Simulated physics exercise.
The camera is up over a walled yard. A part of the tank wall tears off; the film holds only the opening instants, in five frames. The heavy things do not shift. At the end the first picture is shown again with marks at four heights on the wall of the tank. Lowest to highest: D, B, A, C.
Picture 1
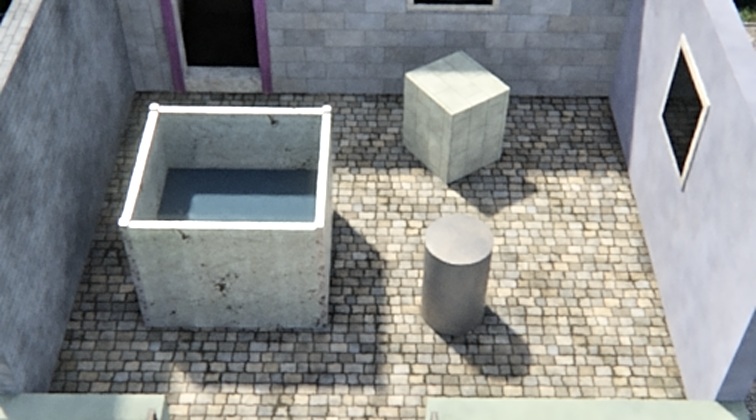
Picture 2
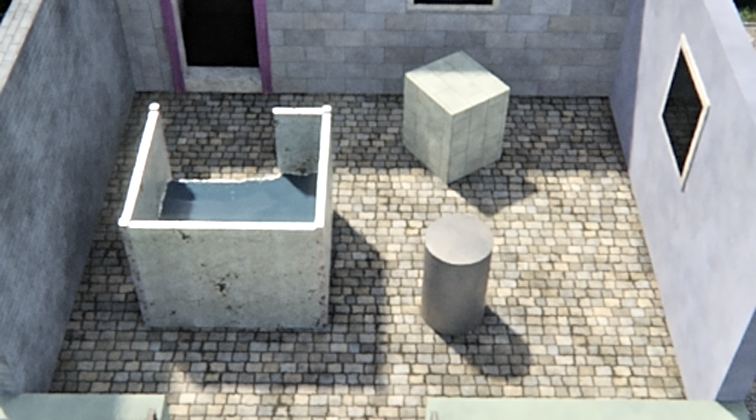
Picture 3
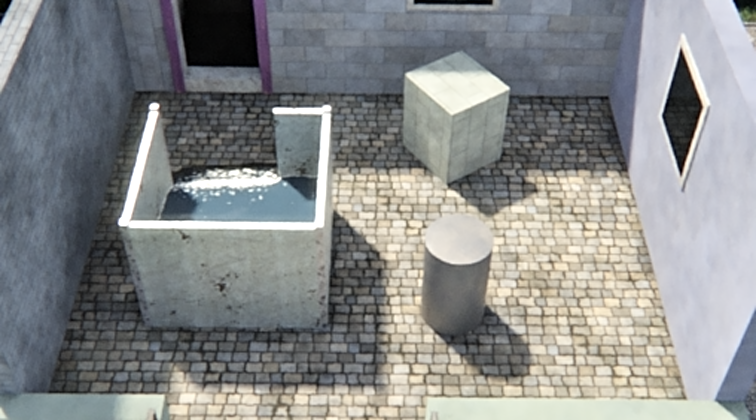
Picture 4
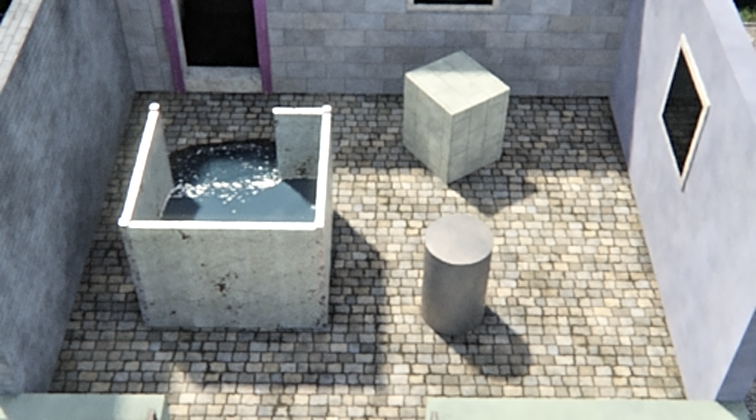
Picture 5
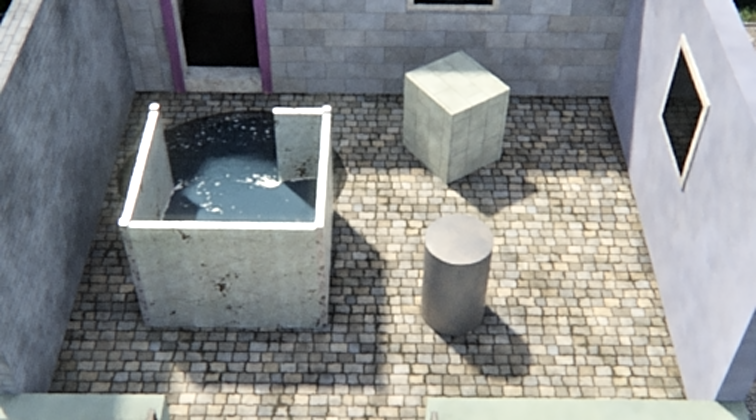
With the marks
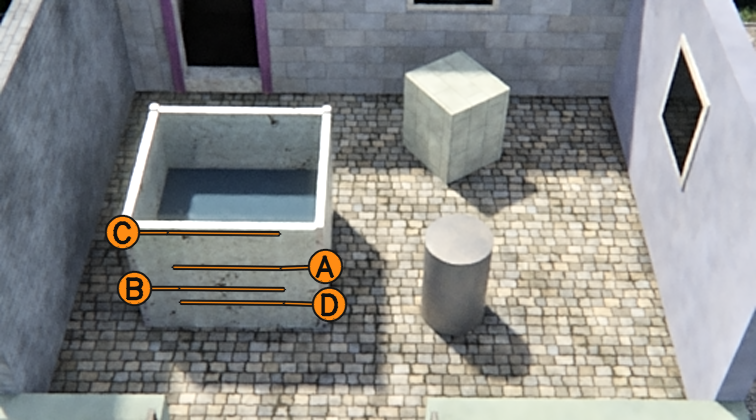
Water in a pale stone tank churned and foamed after a section of the back wall vanished, then spread out behind it toward the purple doorway, while a block and a cylinder stood still in the yard.
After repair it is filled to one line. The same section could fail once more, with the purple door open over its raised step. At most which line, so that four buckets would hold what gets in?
Line D.
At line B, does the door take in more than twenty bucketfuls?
No, less.
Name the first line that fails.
That is line B.
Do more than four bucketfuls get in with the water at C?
Yes, it does.
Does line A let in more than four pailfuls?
Yes, that goes wrong.
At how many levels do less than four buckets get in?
One of them.
In orange, A at (227, 267); B at (230, 288); C at (222, 233); D at (232, 302); from the bottom up D, B, A, C.
Choosing A, dozens of bucketfuls pour in.
Choosing B, about 9 bucketfuls get in.
Choosing C, dozens of bucketfuls pour in.
Choosing D, a splash gets over, under a bucket.
